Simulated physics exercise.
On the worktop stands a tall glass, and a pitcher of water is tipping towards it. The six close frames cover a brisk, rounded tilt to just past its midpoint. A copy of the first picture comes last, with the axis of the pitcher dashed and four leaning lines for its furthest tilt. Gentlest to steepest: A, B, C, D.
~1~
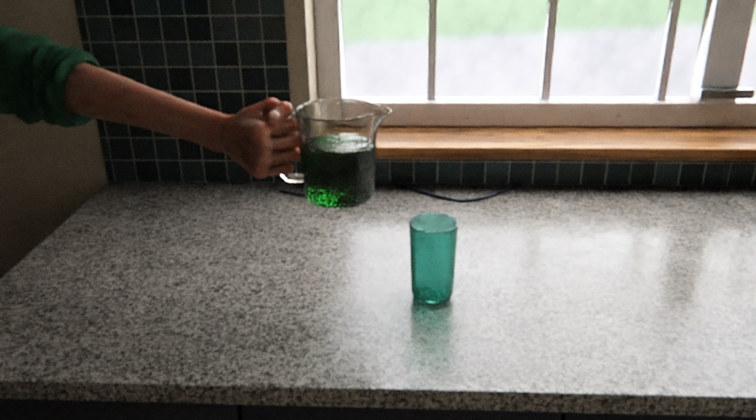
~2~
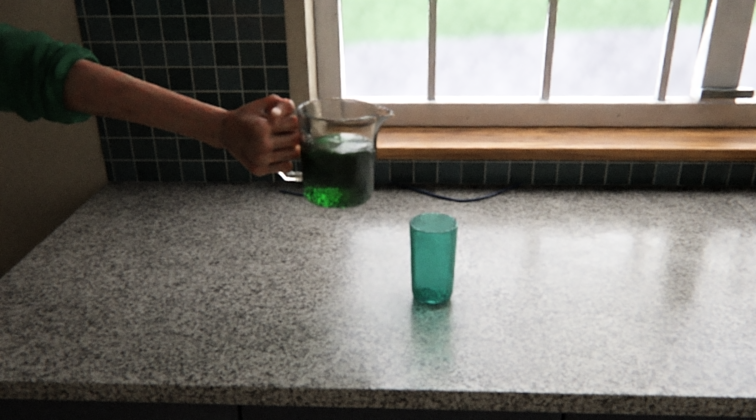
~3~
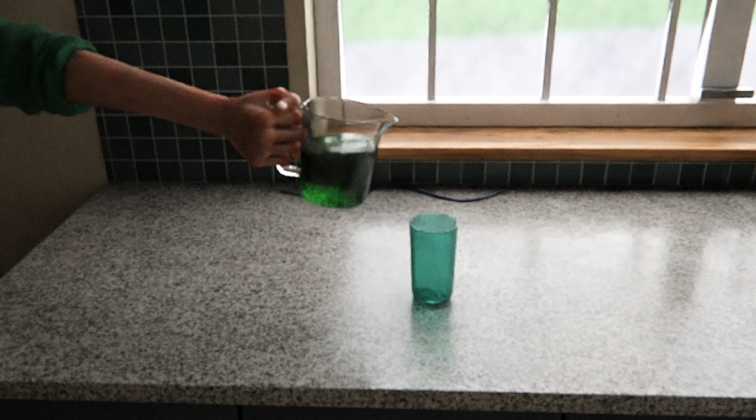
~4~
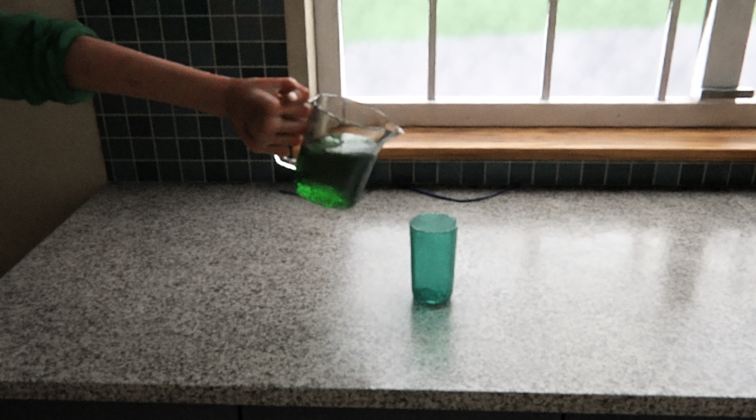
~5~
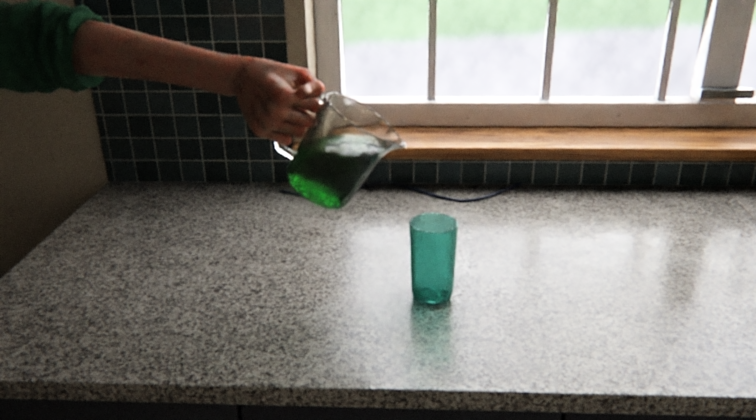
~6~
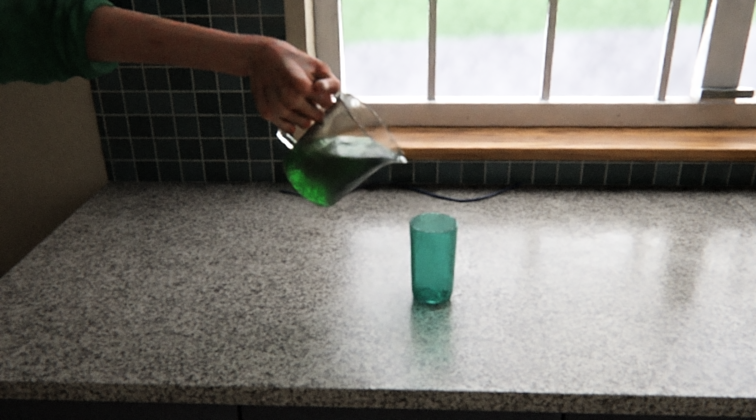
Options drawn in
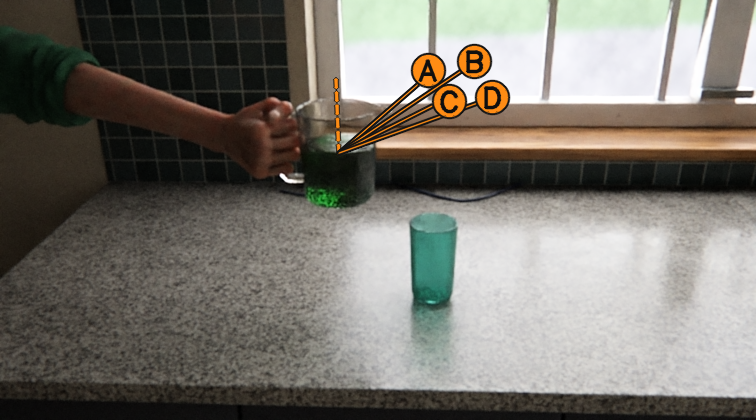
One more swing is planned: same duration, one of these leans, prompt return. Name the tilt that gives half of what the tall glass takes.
C beats the others.
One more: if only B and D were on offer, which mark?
It is B.
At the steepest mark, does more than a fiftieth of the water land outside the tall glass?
No, it does not.
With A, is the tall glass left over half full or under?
Under.
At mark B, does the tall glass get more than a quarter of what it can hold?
Yes, it does.
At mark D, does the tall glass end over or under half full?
Over half.
In orange, A at (417, 84); B at (460, 71); C at (432, 105); D at (476, 103).
With A, the tall glass ends with about 14 % of what it can hold.
With B, the tall glass ends with about 31 % of what it can hold.
With C, the tall glass ends with about 52 % of what it can hold.
With D, the tall glass ends with about 79 % of what it can hold.
